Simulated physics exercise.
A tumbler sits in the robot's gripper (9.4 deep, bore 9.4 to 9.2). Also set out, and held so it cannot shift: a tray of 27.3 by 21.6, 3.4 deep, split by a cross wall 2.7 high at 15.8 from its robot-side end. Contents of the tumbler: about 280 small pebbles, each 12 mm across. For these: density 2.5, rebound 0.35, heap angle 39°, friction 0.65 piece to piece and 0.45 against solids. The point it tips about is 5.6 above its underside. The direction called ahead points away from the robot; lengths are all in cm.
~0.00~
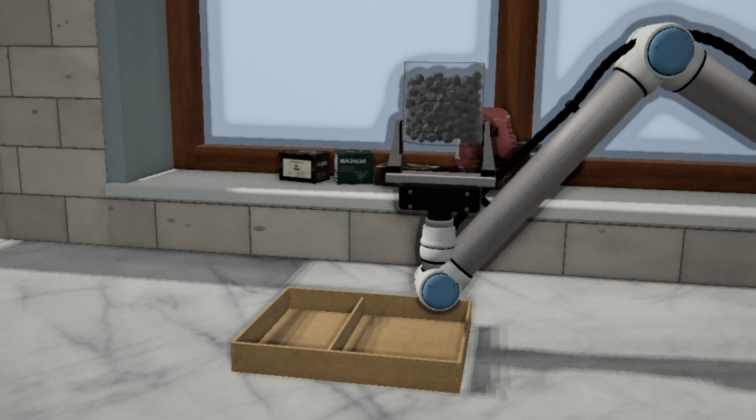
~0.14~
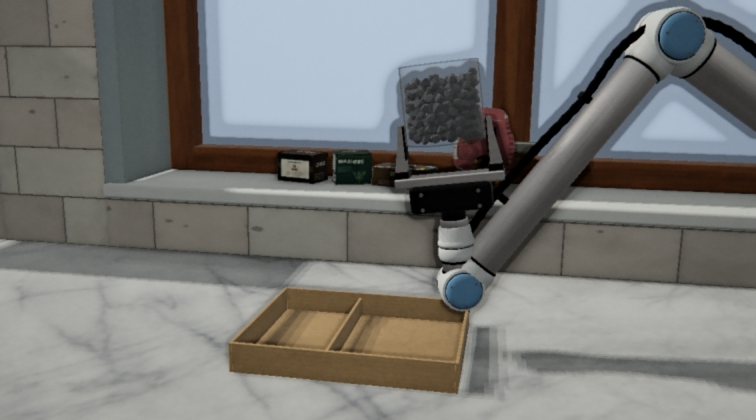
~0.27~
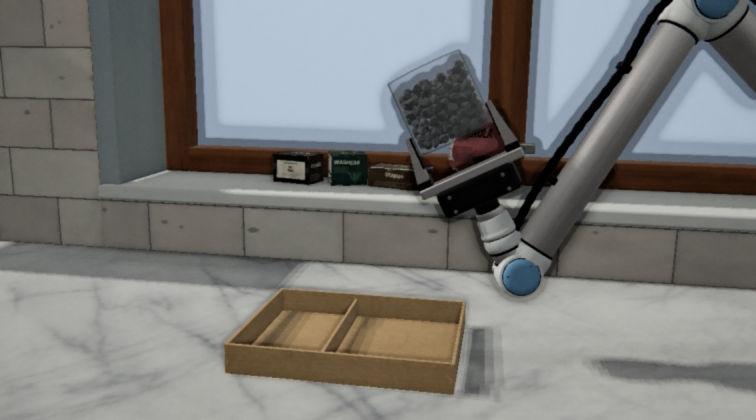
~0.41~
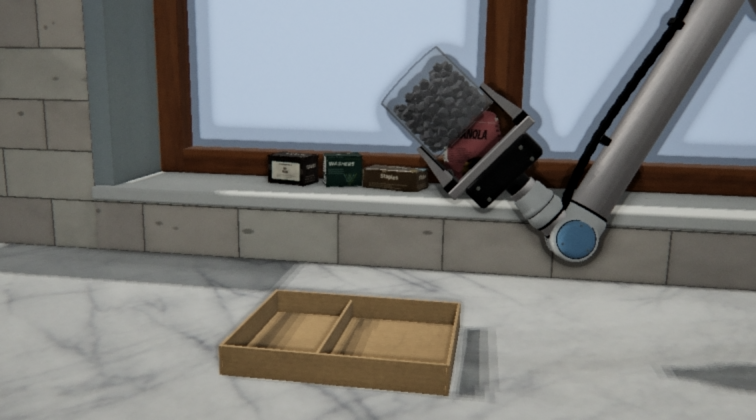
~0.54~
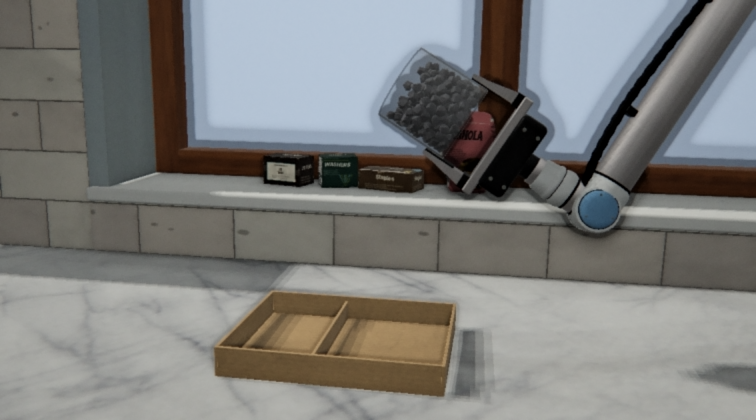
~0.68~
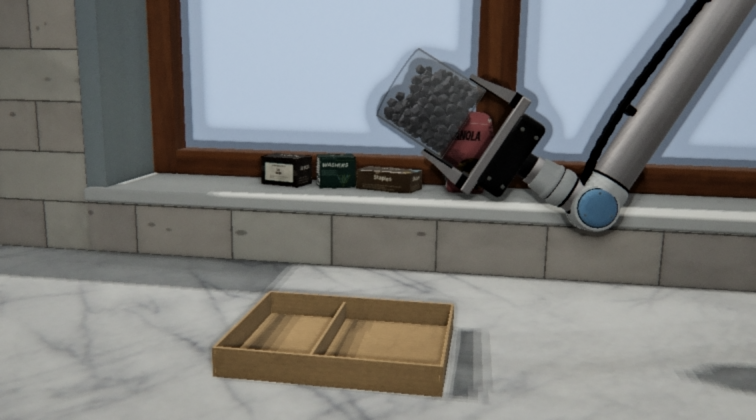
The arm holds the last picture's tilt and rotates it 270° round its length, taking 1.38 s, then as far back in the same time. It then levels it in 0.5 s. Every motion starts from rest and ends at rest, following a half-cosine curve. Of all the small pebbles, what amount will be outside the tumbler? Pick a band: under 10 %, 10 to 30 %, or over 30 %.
Under 10 %.
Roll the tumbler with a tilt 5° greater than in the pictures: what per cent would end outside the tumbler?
In that case some 5 per cent.
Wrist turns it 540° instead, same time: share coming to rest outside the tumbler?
I'd expect some 0 per cent.
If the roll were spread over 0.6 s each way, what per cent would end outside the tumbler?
It would come to close to 0 per cent.
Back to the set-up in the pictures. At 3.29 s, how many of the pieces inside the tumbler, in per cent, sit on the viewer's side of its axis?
The answer works out at some 45 percent.
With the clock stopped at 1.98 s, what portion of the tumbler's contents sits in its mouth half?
Share in mouth half: Approx. 40 %.
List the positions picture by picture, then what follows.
In the first frame, tumbler middle at (443, 104), upright; upper third of the load around (442, 89), from x 410 to 475, top at y 75; 284 in the tumbler.
In the second frame, tumbler middle at (442, 104), tipped 8°; upper third of the load around (442, 90), from x 410 to 480, top at y 75.
In the third frame, tumbler middle at (440, 104), tipped 27°; upper third of the load around (444, 91), from x 405 to 480, top at y 65.
In the fourth frame, tumbler middle at (437, 104), tipped 47°; upper third of the load around (442, 89), from x 400 to 480, top at y 65.
In the fifth frame, tumbler middle at (434, 104), tipped 58°; upper third of the load around (440, 89), from x 390 to 475, top at y 70.
In the sixth frame, tumbler middle at (432, 104), tipped 59°; upper third of the load around (439, 90), from x 390 to 475, top at y 70; 284 in the tumbler.
By 1.98 s, tipped 59°, highest piece 37 above the table; 284 in the tumbler.
By 3.29 s, tipped 59°, highest piece 38 above the table; 282 in the tumbler, 1 in the robot-side part, 1 in the far-side part.
By 4.14 s, upright, highest piece 37 above the table; 279 in the tumbler, 4 in the robot-side part, 1 in the far-side part.
By 4.84 s, upright, highest piece 37 above the table; 279 in the tumbler, 4 in the robot-side part, 1 in the far-side part.
Final count, 279 in the tumbler, 4 in the robot-side part, 1 in the far-side part. That is 2 % outside the tumbler.
